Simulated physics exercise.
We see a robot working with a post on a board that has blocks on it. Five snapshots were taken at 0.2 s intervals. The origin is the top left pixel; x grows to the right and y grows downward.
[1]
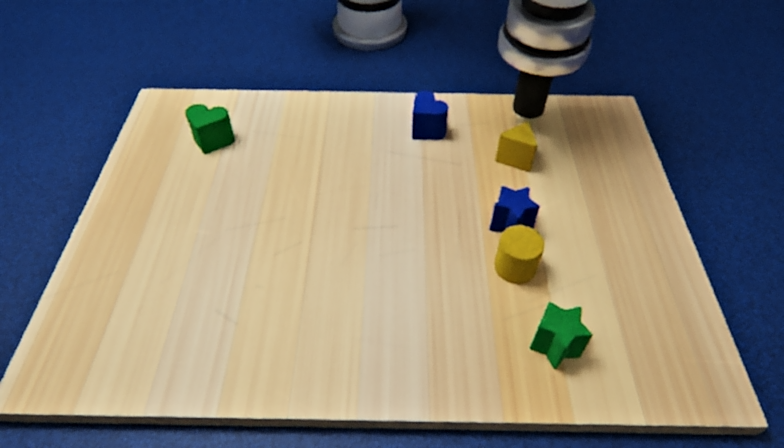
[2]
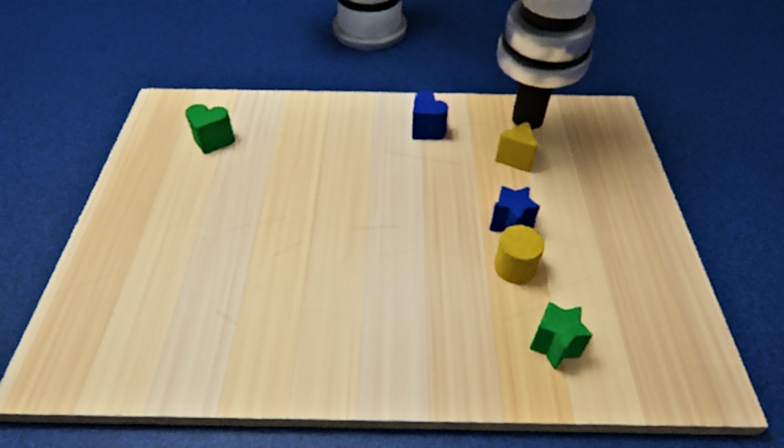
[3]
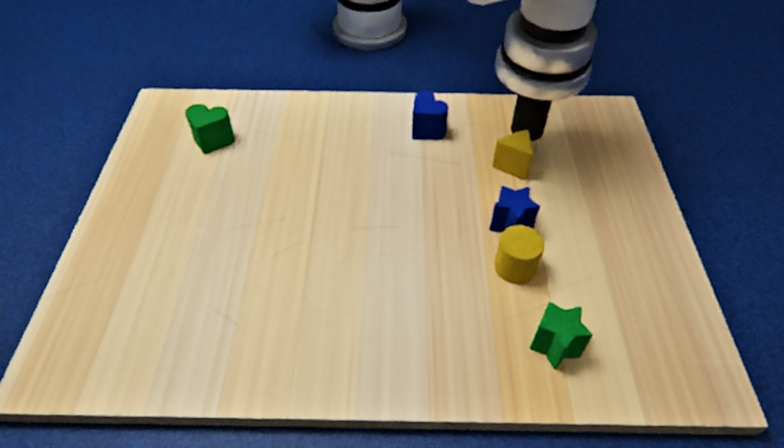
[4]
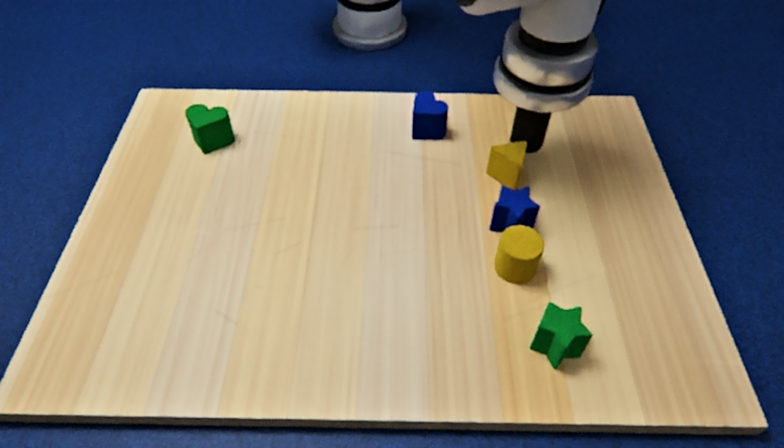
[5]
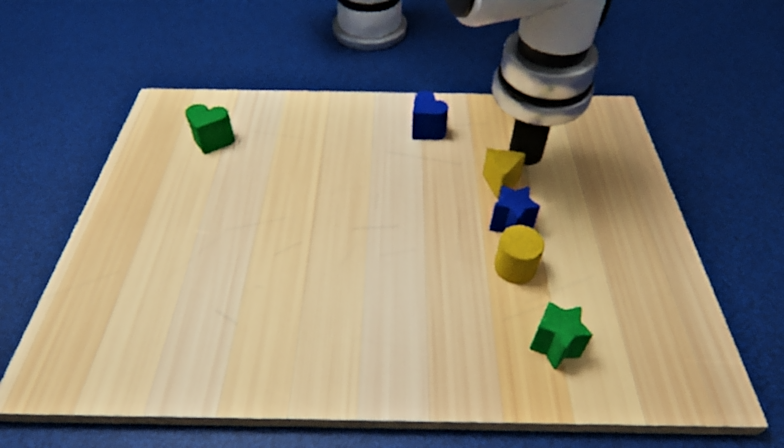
To begin with, a robot arm's dark post stands just behind a yellow three-sided block on a wooden board with blue, green and yellow blocks. The post moves down toward the viewer and pushes the yellow block forward and slightly left, closer to the blue star, while the other blocks stay still.
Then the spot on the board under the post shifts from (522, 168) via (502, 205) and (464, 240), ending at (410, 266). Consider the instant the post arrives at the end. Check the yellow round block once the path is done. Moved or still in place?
That block gets shifted.
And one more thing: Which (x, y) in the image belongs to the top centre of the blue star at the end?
The middle of its upper face should be somewhere near (507, 222).
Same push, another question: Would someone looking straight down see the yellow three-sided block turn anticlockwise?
No, that is not what happens.
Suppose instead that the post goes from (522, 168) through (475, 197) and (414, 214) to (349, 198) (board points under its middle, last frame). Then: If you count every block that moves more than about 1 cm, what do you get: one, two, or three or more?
Total: One.
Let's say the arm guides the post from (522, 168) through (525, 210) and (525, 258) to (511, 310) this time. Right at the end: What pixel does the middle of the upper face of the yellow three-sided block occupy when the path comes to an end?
It should be at (500, 173) by then.
The first path, step by step. One third of the way, post (505, 192); yellow three-sided block (476, 179), turned 80° clockwise; blue star (514, 206).
Two thirds of the way, post (466, 226); yellow three-sided block (457, 187); blue star (507, 222), turned 70° anticlockwise; yellow round block (528, 253).
At the end, post (411, 253); yellow three-sided block (457, 187), turned 125° clockwise; blue star (507, 222), turned 70° anticlockwise; yellow round block (528, 253).
